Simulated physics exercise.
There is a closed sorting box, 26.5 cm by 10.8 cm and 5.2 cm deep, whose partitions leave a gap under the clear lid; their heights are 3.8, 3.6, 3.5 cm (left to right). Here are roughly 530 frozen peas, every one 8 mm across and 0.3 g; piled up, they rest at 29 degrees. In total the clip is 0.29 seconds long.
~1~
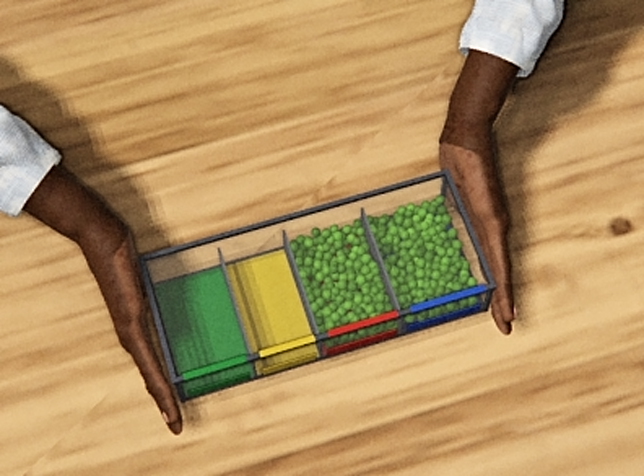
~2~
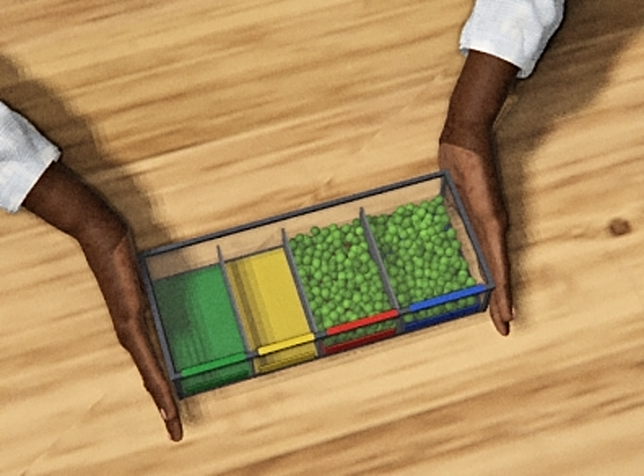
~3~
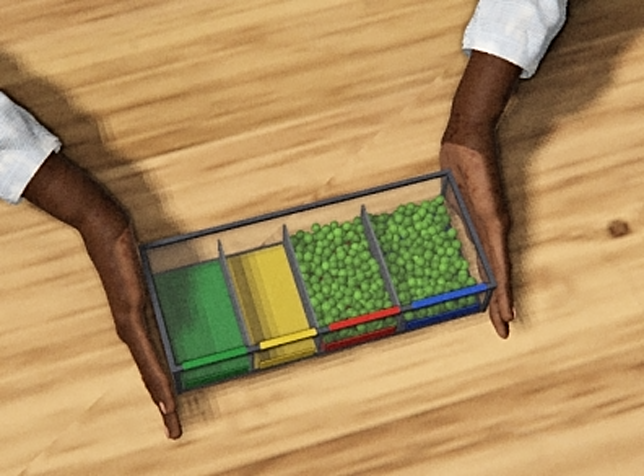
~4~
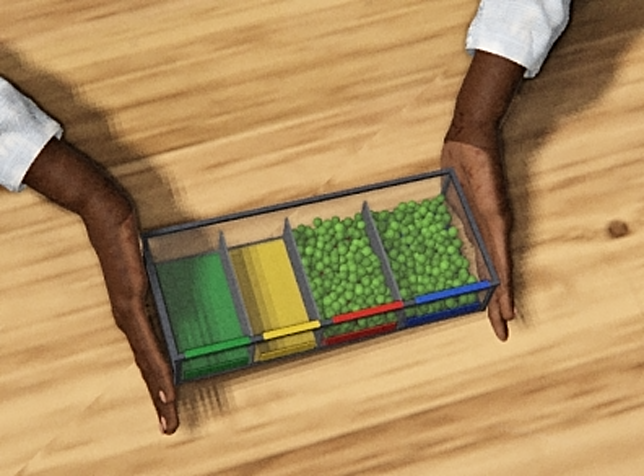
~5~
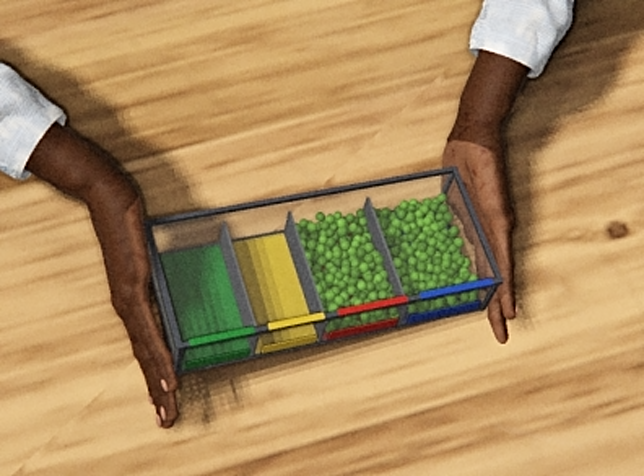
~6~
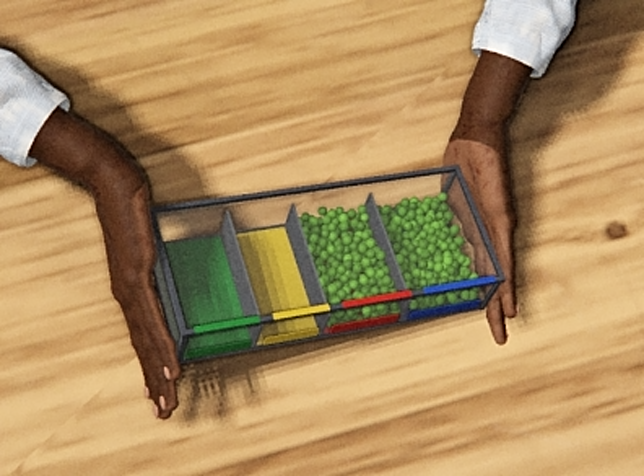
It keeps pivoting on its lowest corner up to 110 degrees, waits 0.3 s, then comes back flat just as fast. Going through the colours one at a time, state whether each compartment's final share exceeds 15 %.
At the end, red: Beats the threshold; blue: Beats the threshold; green: Fails to beat the threshold; yellow: Fails to beat the threshold.
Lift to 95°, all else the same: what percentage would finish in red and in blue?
Shares: Red 25, blue 75, per cent.
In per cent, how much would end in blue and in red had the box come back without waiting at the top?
Final amounts, blue 75% and red 25%.
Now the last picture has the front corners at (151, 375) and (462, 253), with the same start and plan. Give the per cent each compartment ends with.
The compartments end with red 50 per cent, blue 25 per cent, green 25 per cent and yellow 5 per cent.
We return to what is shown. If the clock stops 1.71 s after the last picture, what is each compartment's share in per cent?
Red = 30, blue = 70, green = 0, yellow = 0 (percent).
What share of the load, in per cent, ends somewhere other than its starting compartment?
Estimate: Some 25 %.
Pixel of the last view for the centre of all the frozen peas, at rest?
I'd put it at about (416, 254).
Then, 1.71 s after the last picture, tilt 110 degrees; red 30 %, blue 70 %.
Then, 2.86 s after the last picture, tilt 55 degrees; red 30 %, blue 70 %.
Then, 3.96 s after the last picture, tilt 0 degrees; red 25 %, blue 75 %.
In the end, red 25 %, blue 75 %, green 0 %, yellow 0 %.
